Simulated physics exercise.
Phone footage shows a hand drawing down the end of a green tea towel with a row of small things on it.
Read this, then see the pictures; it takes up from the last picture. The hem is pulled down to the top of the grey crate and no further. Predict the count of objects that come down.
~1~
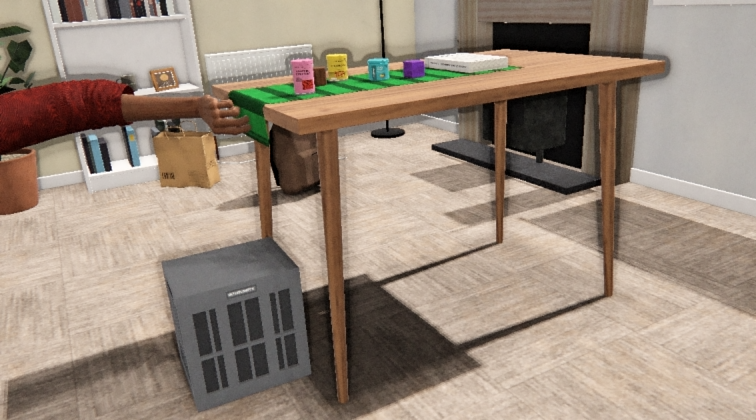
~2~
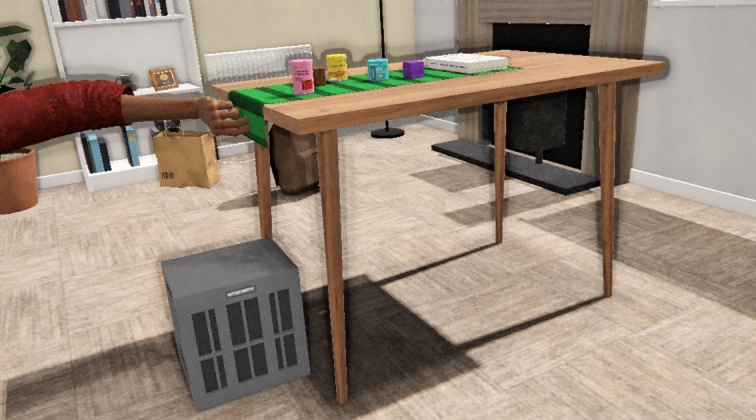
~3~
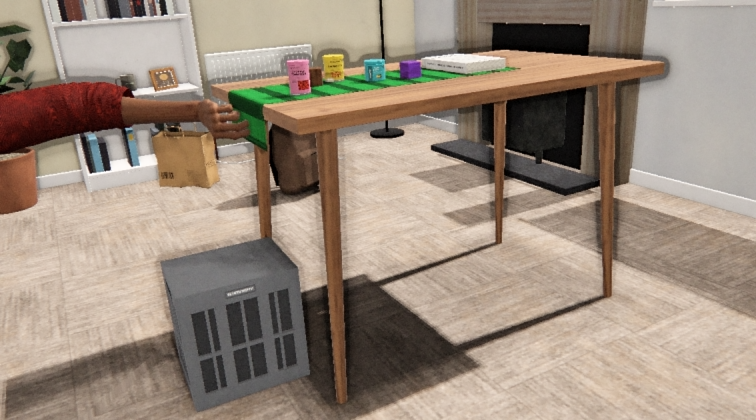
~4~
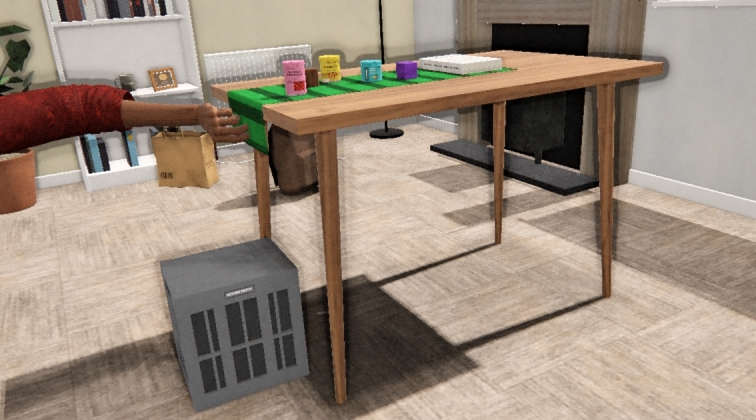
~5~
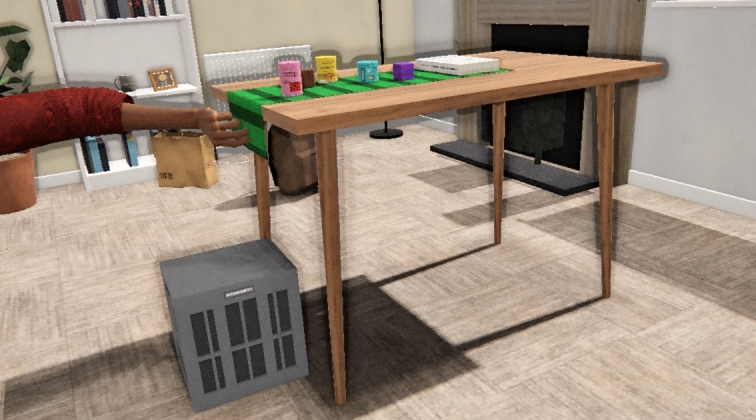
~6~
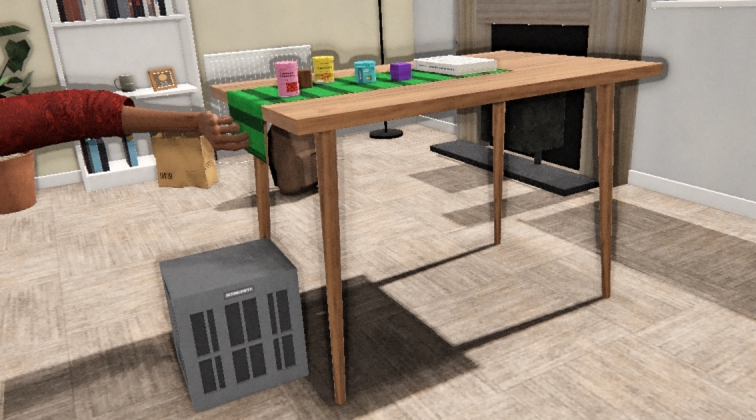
Count: Three.
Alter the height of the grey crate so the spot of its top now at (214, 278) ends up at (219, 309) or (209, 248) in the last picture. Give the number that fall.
We'd see 4, then 2.
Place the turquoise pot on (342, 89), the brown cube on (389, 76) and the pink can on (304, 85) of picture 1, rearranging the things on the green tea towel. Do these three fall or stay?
You'd see the turquoise pot go down, the brown cube hang on and the pink can go down.
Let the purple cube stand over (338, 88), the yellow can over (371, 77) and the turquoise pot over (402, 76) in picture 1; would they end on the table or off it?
Each in turn: The purple cube goes down, the yellow can stays aloft, the turquoise pot stays aloft.
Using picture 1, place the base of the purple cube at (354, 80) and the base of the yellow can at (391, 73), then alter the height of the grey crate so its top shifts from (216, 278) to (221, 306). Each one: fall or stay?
In the end the purple cube is no longer on top and the yellow can is still on top.
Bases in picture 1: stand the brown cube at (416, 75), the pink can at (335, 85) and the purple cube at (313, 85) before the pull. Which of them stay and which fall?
Outcome: Brown cube keeps its perch; pink can is gone; purple cube is gone.
Soon after, hem near (252, 182); all still up.
Then, hem near (256, 225); pink can and brown cube gone.
Further on, hem on the crate; pink can, brown cube and yellow can gone.
At rest, hem on the crate; pink can, brown cube and yellow can gone. The table loses three.
